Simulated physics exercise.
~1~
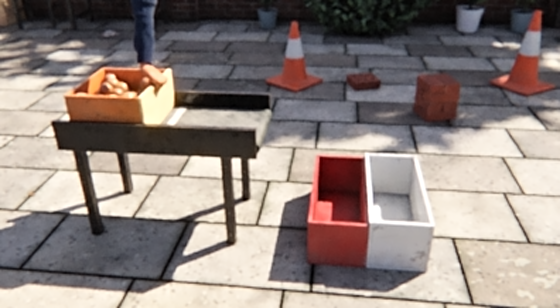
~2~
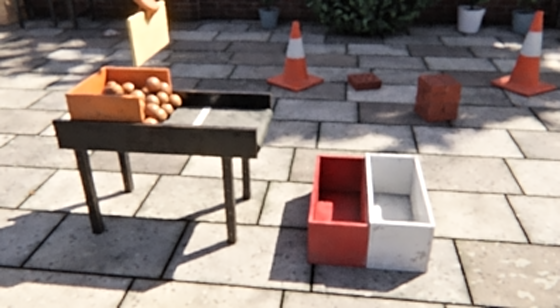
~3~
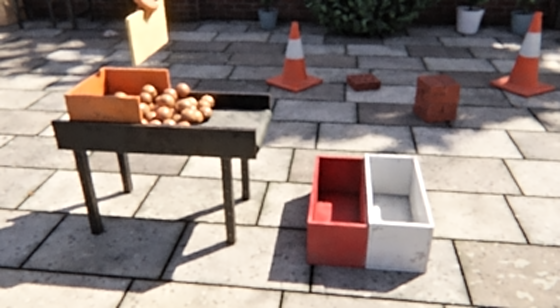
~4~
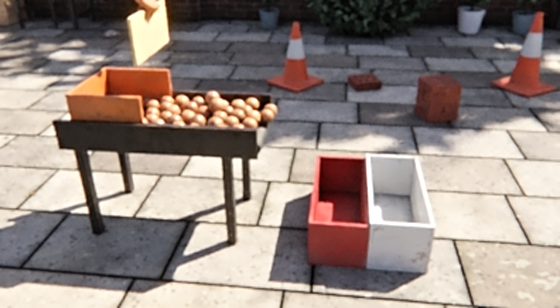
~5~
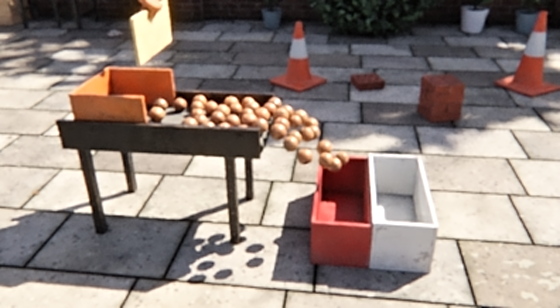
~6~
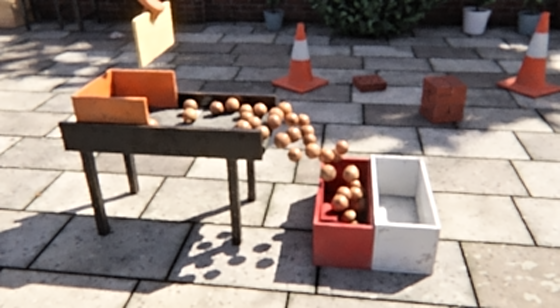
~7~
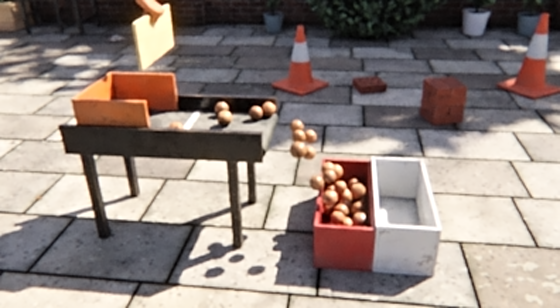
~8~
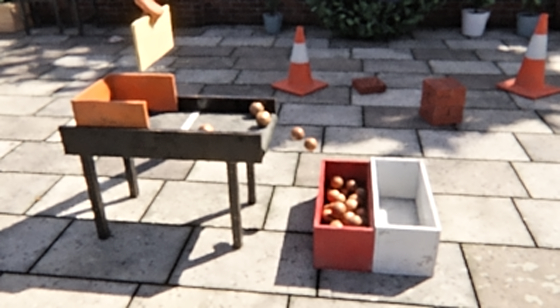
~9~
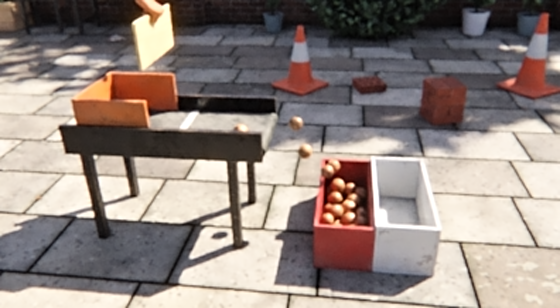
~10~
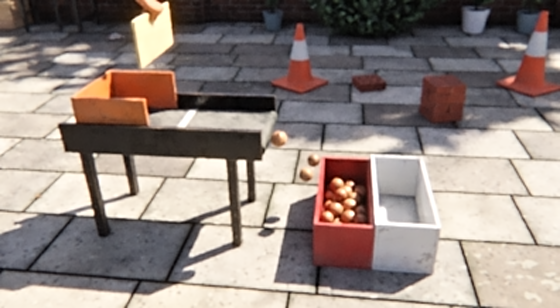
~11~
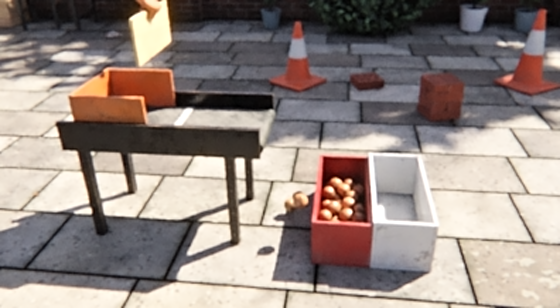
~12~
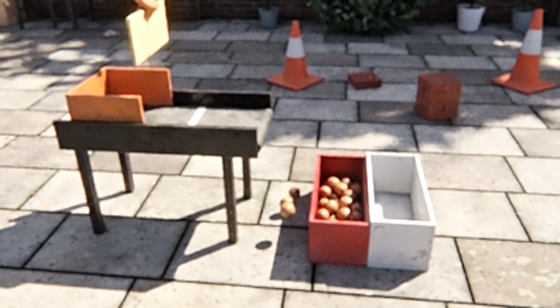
A hand lifted the gate on an orange pen, and a crowd of small brown balls rode along a dark belt and spilled off its right end, nearly all landing in the red tote, a few dropping short, and the white bin staying empty.
